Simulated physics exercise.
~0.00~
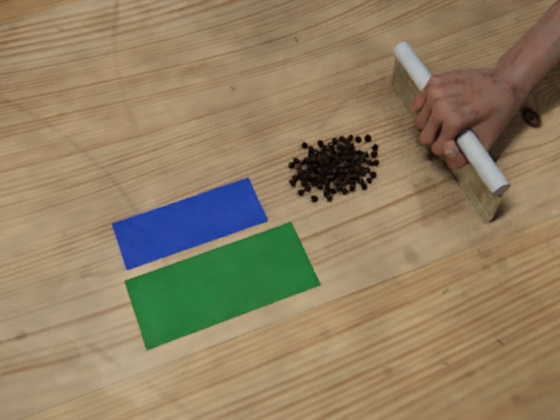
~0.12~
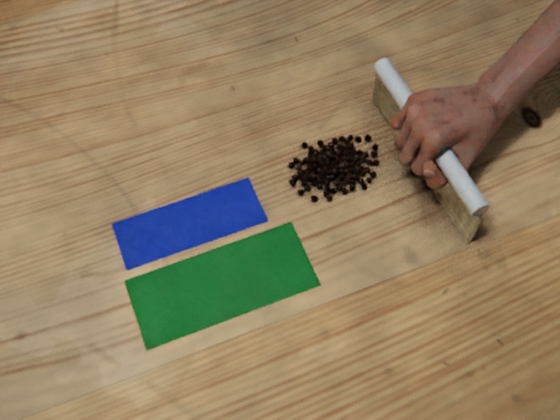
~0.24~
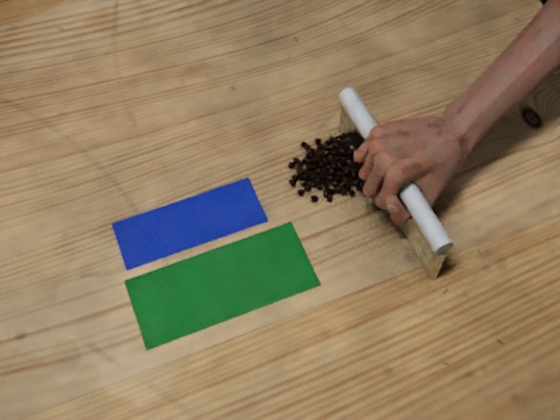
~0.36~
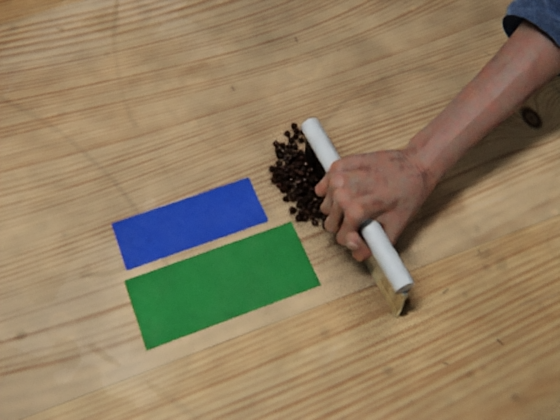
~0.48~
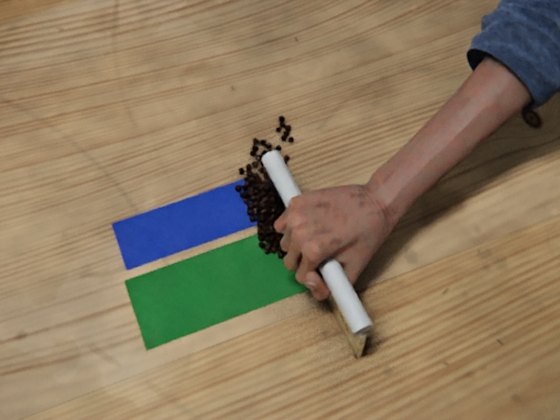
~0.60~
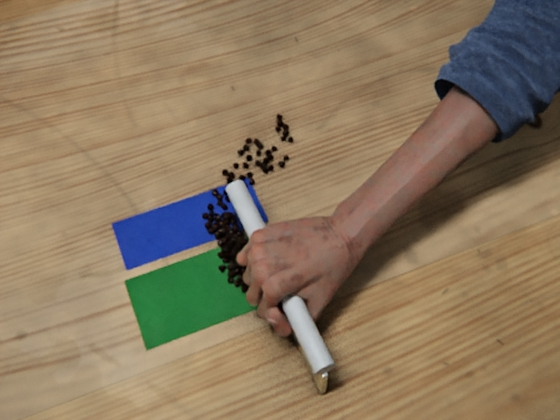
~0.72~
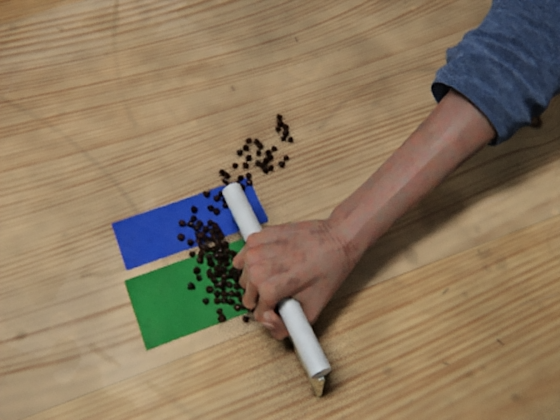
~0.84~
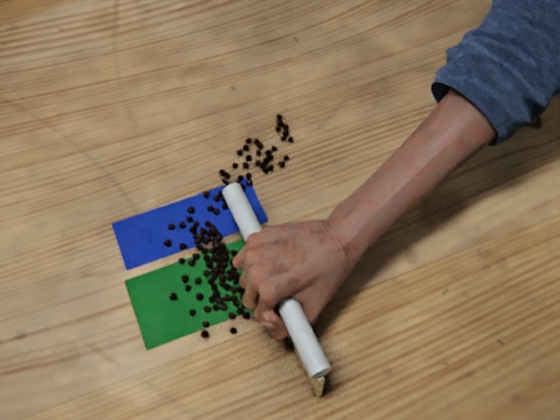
A hand pushes a scraper through dark beans, leaving them scattered across blue and green mats and bare wood.
